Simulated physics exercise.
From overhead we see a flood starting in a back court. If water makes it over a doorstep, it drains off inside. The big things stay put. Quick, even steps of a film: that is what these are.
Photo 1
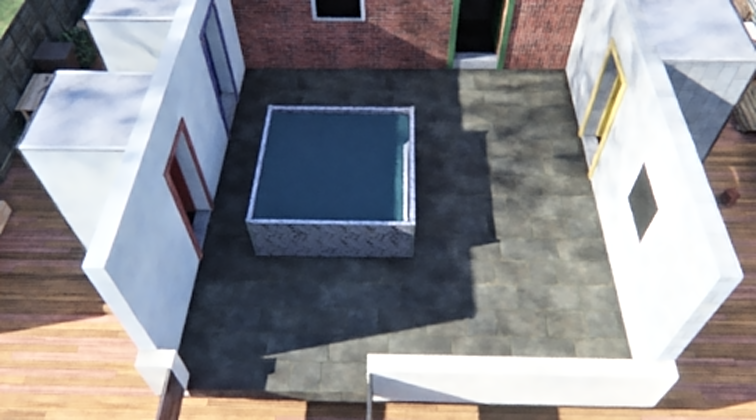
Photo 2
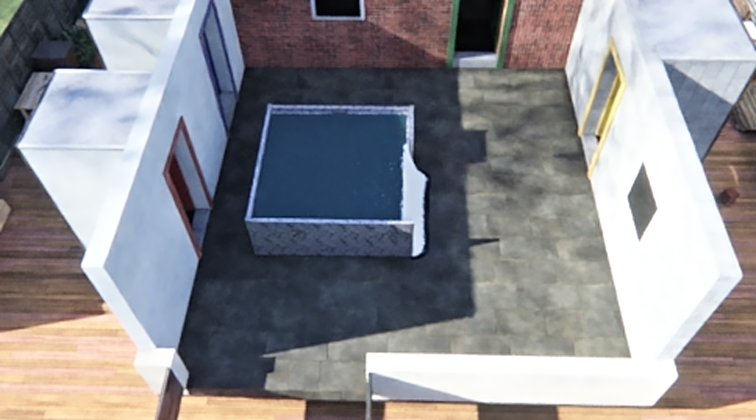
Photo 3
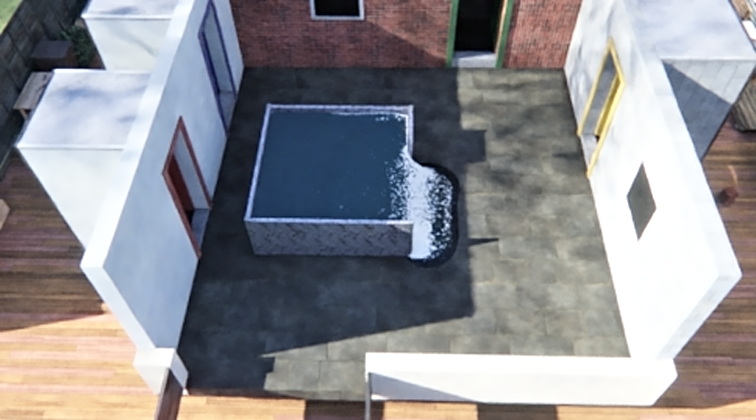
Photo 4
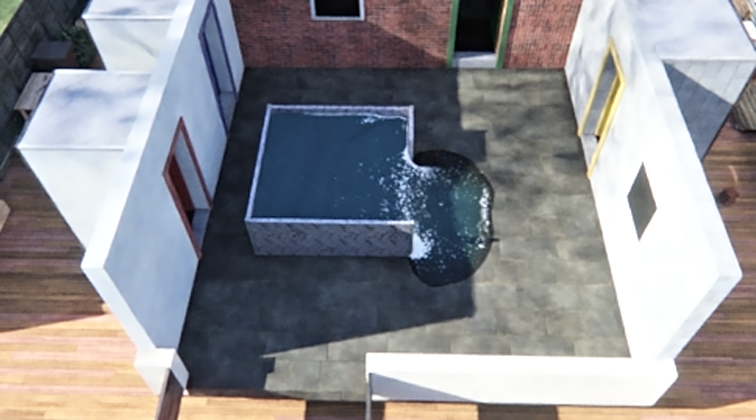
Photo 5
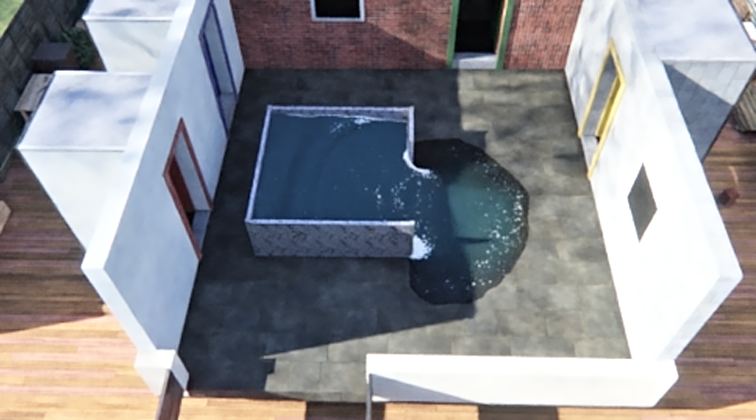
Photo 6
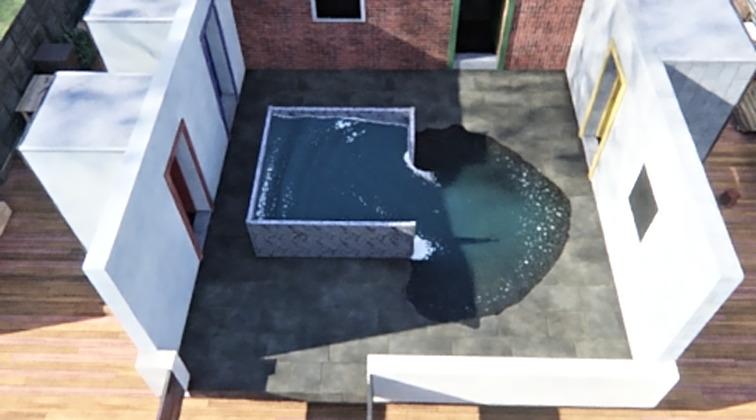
Water in a raised square tank pours through a gap in its right side onto the dark paving of a walled courtyard, then spreads outward in a widening, rounded pool flecked with white foam.
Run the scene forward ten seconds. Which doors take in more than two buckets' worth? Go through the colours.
As I see it, the yellow door lets too much in there; the red door lets too much in there; the green door lets in little enough there; the blue door lets in little enough there.
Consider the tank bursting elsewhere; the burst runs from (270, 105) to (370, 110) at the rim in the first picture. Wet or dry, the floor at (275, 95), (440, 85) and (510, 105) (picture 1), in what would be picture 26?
So: Wetted, then wetted, then wetted.
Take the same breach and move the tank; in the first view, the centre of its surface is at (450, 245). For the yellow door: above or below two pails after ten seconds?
Result, yellow door: Ends up below.
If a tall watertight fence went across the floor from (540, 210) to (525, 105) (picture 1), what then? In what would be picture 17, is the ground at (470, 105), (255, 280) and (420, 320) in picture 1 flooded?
In turn: Covered, free of water, free of water.
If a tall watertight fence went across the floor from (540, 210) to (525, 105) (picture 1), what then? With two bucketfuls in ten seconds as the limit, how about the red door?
In the end the red door rises above the limit.
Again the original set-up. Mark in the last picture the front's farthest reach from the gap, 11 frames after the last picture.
Estimated pixel: (559, 72).
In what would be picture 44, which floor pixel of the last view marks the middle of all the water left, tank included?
I'd mark it close to (422, 209).
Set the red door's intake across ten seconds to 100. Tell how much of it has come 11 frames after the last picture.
Estimate: Some 0 per cent.
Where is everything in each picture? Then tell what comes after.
Still water in the water tank at (336, 164), in the first picture.
The front is at (419, 173), out from the gap at (409, 202), in the second picture.
The front is at (442, 170), out from the gap at (408, 203), in the third picture.
The front is at (458, 158), out from the gap at (409, 204), in the fourth picture.
The front is at (523, 193), out from the gap at (409, 205), in the fifth picture.
Water pours out at (410, 206) and has run to (563, 199), in the sixth picture.
A moment on, water covers 35 % of the floor; the yellow door under two buckets in, the red door not reached, the green door not reached, the blue door not reached.
Next, water covers 40 % of the floor; the yellow door far over two buckets in, the red door not reached, the green door wet at the sill, nothing in, the blue door not reached.
Then, water covers 50 % of the floor; the yellow door far over two buckets in, the red door not reached, the green door wet at the sill, nothing in, the blue door not reached.
Later, water covers 95 % of the floor; the yellow door far over two buckets in, the red door under two buckets in, the green door wet at the sill, nothing in, the blue door wet at the sill, nothing in.
In the end, water covers 100 % of the floor; the yellow door far over two buckets in, the red door far over two buckets in, the green door wet at the sill, nothing in, the blue door wet at the sill, nothing in.
